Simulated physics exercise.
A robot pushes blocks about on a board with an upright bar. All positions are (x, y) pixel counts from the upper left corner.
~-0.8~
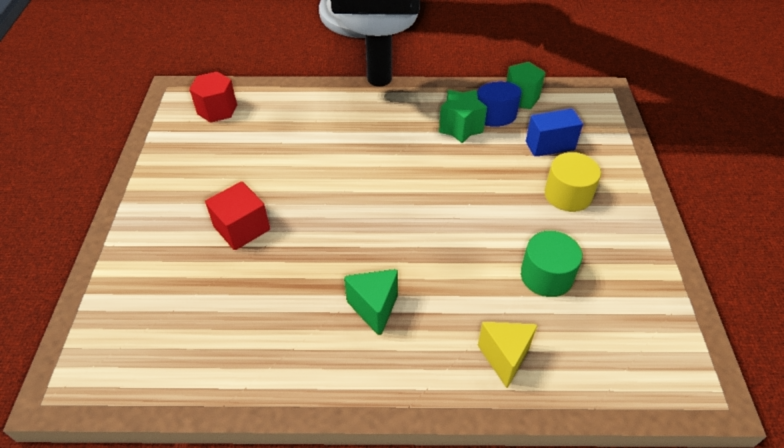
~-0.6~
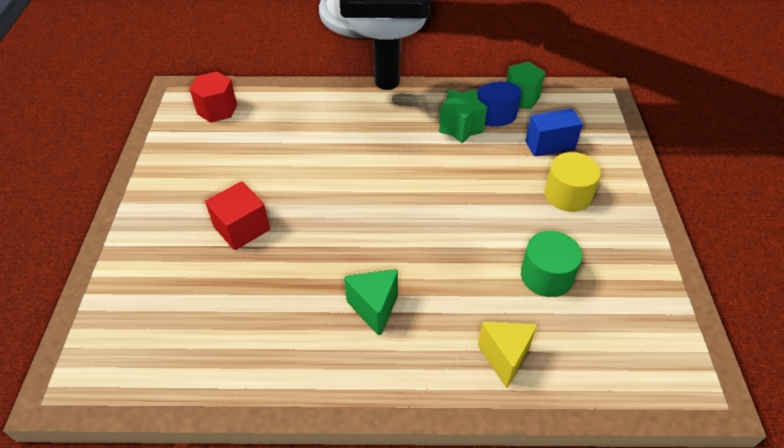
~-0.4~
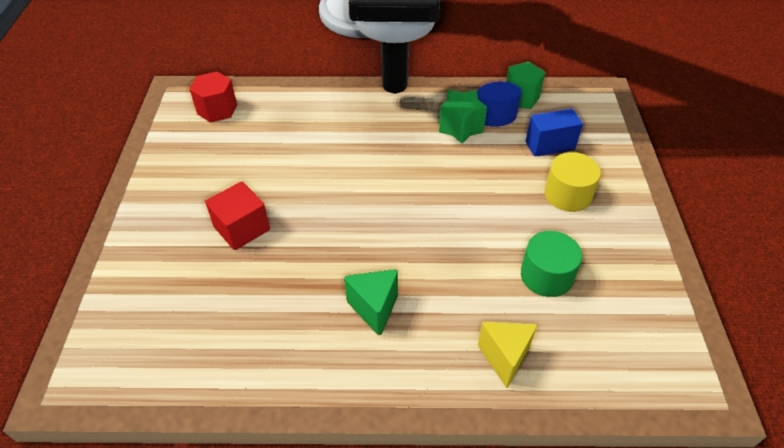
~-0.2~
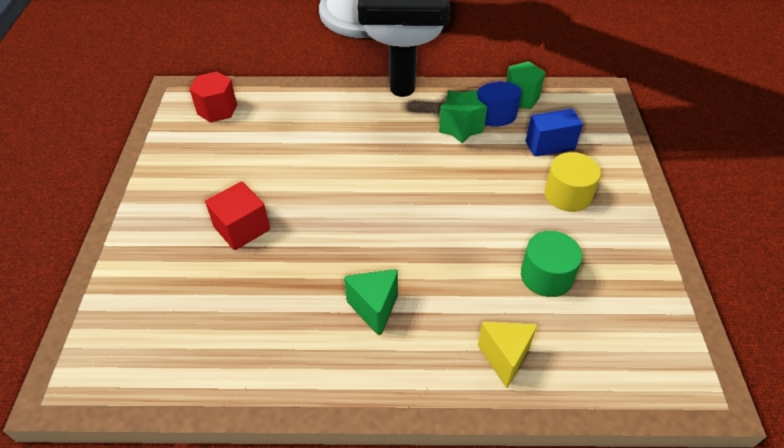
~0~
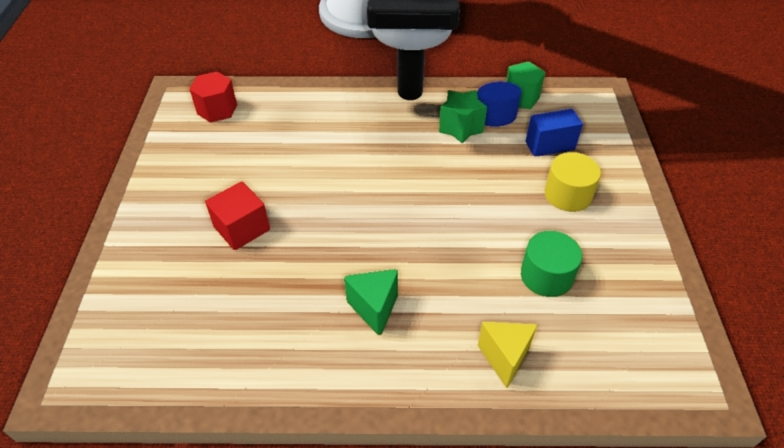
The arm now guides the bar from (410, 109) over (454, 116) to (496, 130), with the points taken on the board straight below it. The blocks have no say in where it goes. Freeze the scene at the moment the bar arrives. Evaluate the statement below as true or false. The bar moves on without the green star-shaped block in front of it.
Answer: True.
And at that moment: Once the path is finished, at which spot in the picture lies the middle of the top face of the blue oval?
It is going to be at (527, 95).
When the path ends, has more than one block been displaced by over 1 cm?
Yes - that is the case.
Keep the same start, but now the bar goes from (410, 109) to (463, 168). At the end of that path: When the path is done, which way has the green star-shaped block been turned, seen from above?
Rotates counter-clockwise.
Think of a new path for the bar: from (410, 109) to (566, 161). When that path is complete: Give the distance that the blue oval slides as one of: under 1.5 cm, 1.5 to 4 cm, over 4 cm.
Travel: 1.5-4 cm.
On the path given first. One third of the way, bar at (440, 98); green star-shaped block at (467, 103); blue oval at (504, 91).
Two thirds of the way, bar at (470, 105); green star-shaped block at (483, 113), turned 50° clockwise; blue oval at (514, 93), turned 35° anticlockwise.
At the end, bar at (498, 115); green star-shaped block at (496, 123), turned 85° clockwise; blue oval at (527, 95), turned 60° anticlockwise; blue rectangle still.
